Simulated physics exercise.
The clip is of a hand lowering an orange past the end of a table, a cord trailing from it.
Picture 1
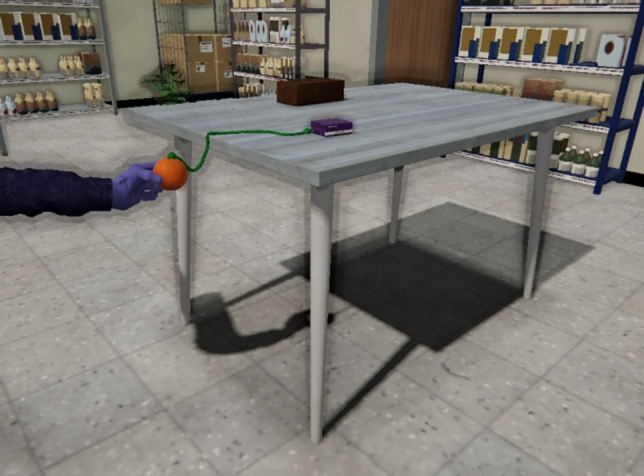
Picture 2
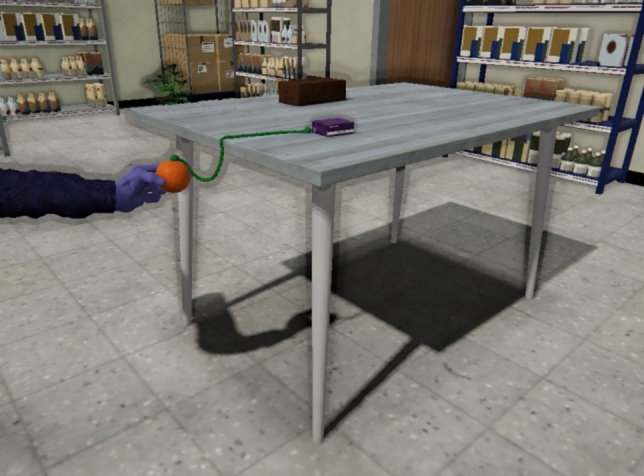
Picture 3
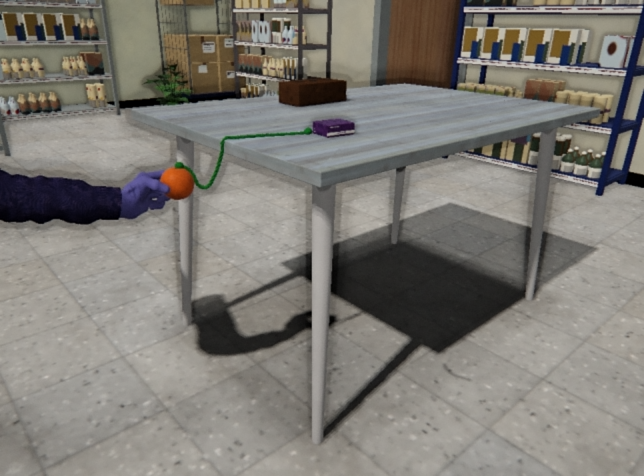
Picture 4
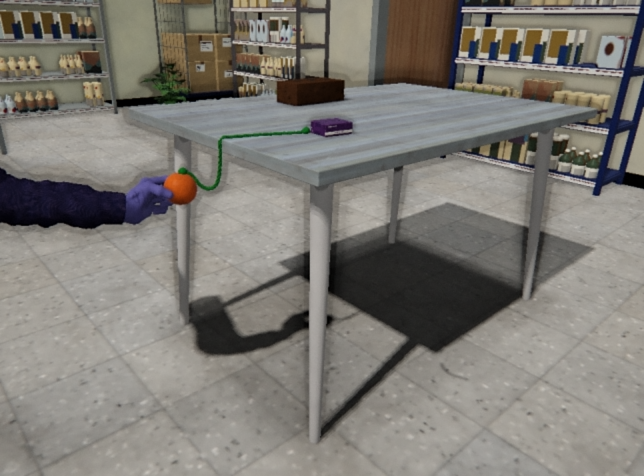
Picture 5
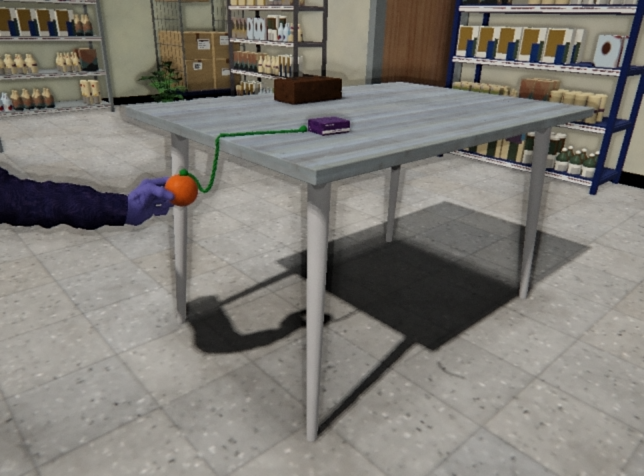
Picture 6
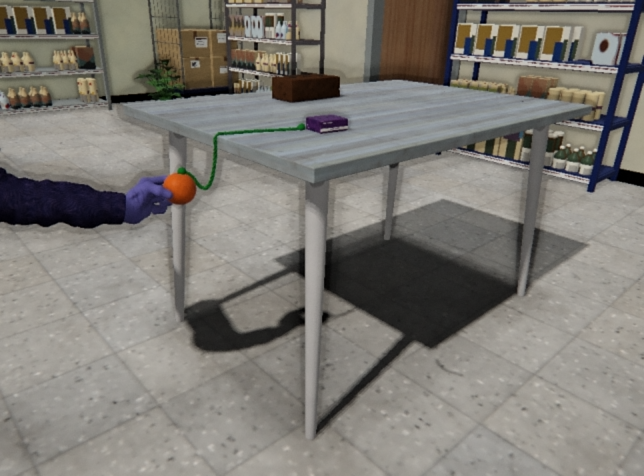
A gloved hand shifts an orange ball slightly right and down beside the table, trailing a green cord.
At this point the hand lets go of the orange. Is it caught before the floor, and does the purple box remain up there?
Well, the orange falls all the way; as for the purple box, it tumbles off after it.
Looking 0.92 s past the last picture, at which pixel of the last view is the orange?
Somewhere around (275, 414), I reckon.
Then, 0.54 s on from there, orange off the ground near (248, 368); brick in place; box down on the floor.
Then, 0.92 s on from there, orange on the floor near (275, 414); brick in place; box down on the floor.
In the end, orange on the floor near (292, 423); brick in place; box down on the floor. The orange lands on the floor and the purple box follows it down.
